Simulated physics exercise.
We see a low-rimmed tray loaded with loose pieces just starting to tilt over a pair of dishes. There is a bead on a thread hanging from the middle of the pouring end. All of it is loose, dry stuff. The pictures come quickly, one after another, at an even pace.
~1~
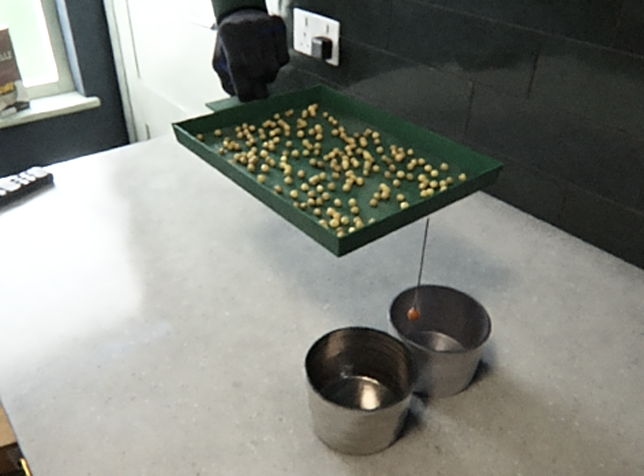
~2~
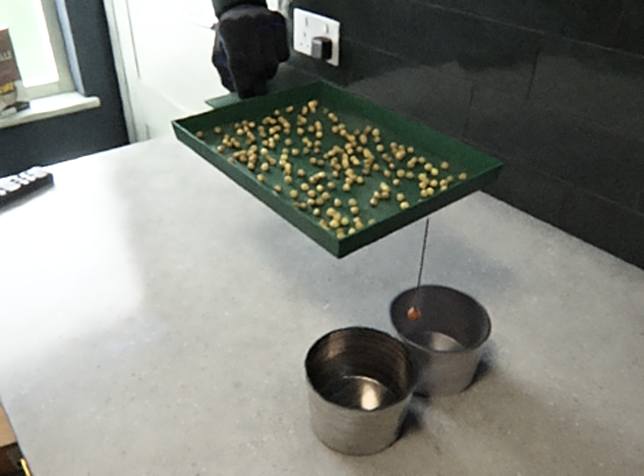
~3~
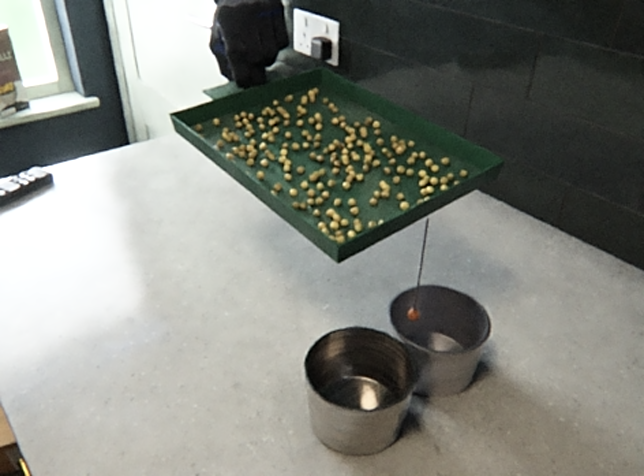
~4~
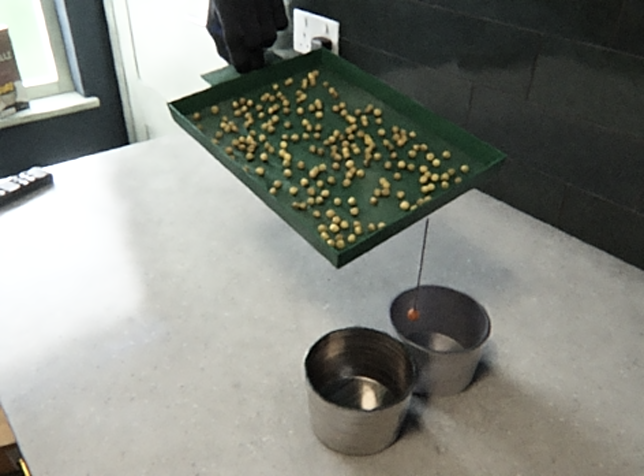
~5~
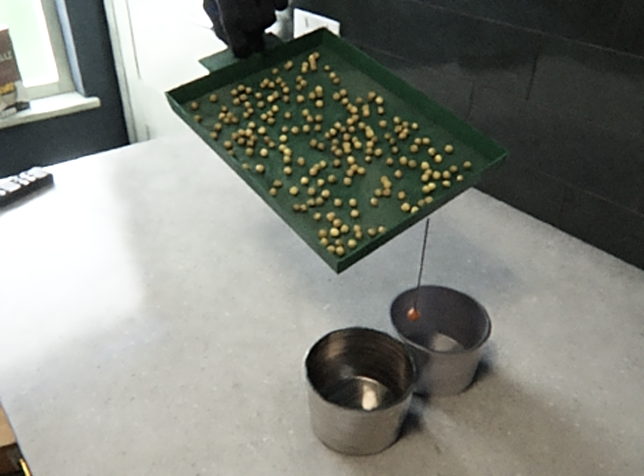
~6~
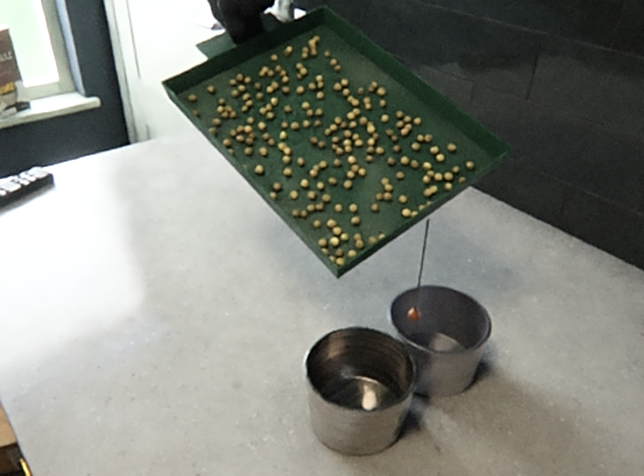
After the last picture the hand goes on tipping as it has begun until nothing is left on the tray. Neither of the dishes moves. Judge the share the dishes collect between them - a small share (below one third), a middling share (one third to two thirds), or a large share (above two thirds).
A large share.
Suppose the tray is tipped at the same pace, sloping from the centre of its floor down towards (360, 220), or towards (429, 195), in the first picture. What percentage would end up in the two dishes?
Shares: 80 %, then 40 %.
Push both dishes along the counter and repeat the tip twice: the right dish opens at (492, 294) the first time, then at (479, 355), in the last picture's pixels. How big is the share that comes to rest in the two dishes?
You'd get 0 in a hundred first and 10 in a hundred after that.
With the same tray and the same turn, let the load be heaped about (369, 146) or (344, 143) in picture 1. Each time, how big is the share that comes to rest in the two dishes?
The first start yields 80 per cent, the second 80 per cent.
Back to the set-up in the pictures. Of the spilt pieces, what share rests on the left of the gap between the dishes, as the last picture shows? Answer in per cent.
I'd put it at close to 90 per cent.
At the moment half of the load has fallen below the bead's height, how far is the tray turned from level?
The angle is roughly 110° at that point.
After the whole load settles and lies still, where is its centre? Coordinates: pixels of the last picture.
Near (352, 413), more or less.
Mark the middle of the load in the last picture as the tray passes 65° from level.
About (338, 255).
Soon, tray tipped steeply; most on the tray; a stray few outside both; a small part in the air.
A while on, tray tipped past a quarter turn; about two thirds on the tray; about a quarter in the left dish; a small part outside both; a small part in the air.
Towards the end, tray tipped past a quarter turn; most in the left dish; a small part outside both.
Finally, tray tipped past a quarter turn; most in the left dish; none in the right dish; a small part outside both.
